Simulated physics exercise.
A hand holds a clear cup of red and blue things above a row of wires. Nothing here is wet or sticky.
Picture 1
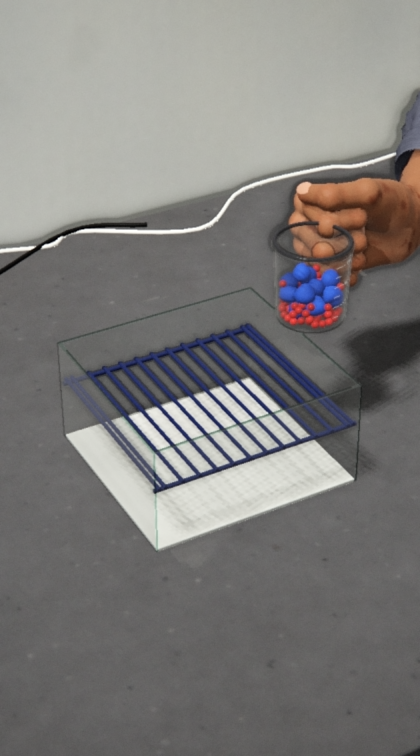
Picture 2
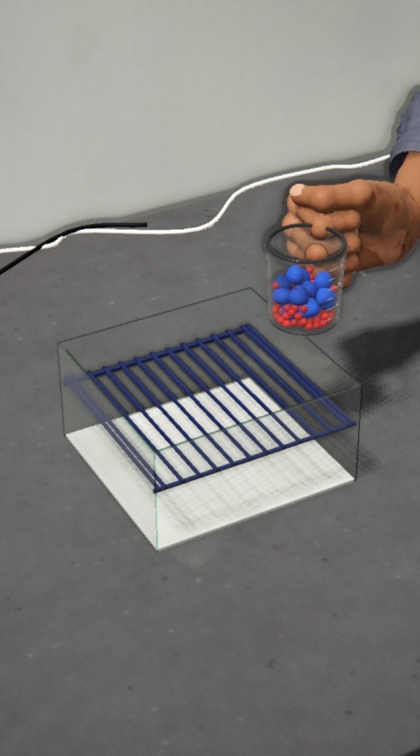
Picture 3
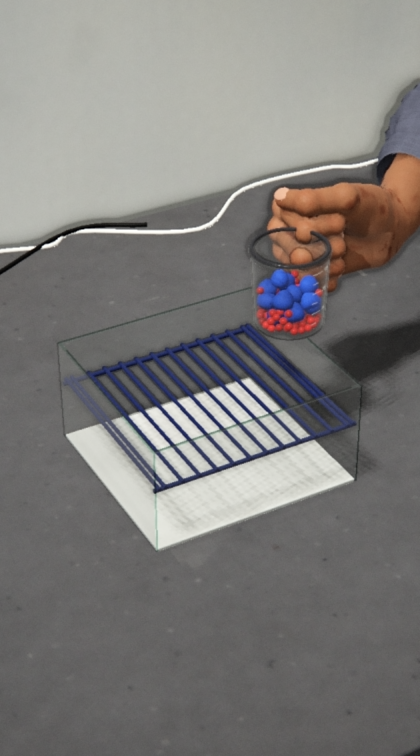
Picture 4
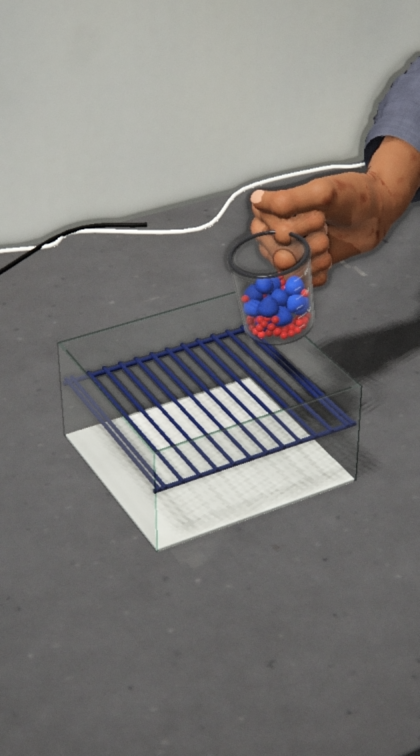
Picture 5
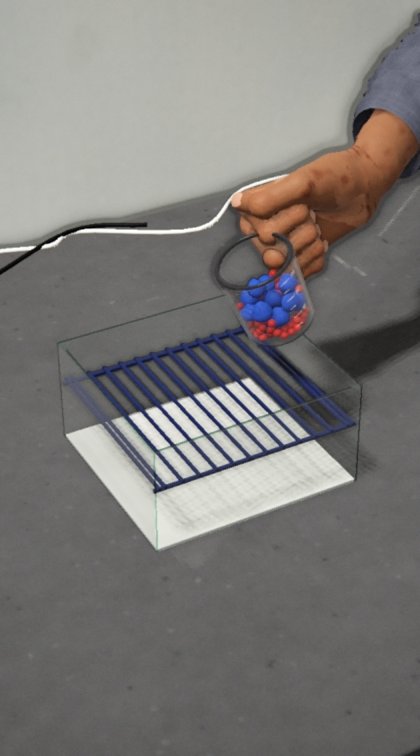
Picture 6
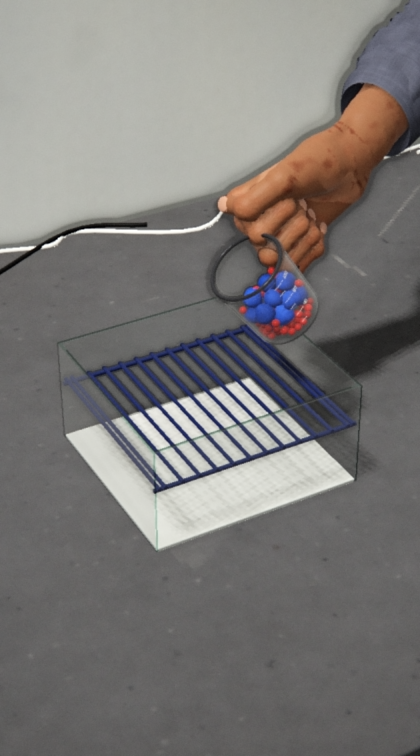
A hand holding a clear cup of small red balls and bigger blue ones moved left above a rack of dark wires in a clear box, then tilted the cup leftward.
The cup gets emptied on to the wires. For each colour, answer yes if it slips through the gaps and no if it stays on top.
Answers: Red pieces - yes; blue pieces - no.
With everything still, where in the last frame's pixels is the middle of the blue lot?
Its middle ends up around (208, 396) in the last picture.
Then, 0.27 s past the last view, red ones, all in the cup; blue ones, all in the cup.
Then, 0.62 s past the last view, red ones, all in the cup; blue ones, all in the cup.
Then, 0.98 s past the last view, red ones, nearly all in the cup, a small part on or over the wires; blue ones, about two thirds in the cup, about a quarter on or over the wires.
Finally, red ones, a stray few on the wires, nearly all under the rack; blue ones, all on the wires, none under the rack.
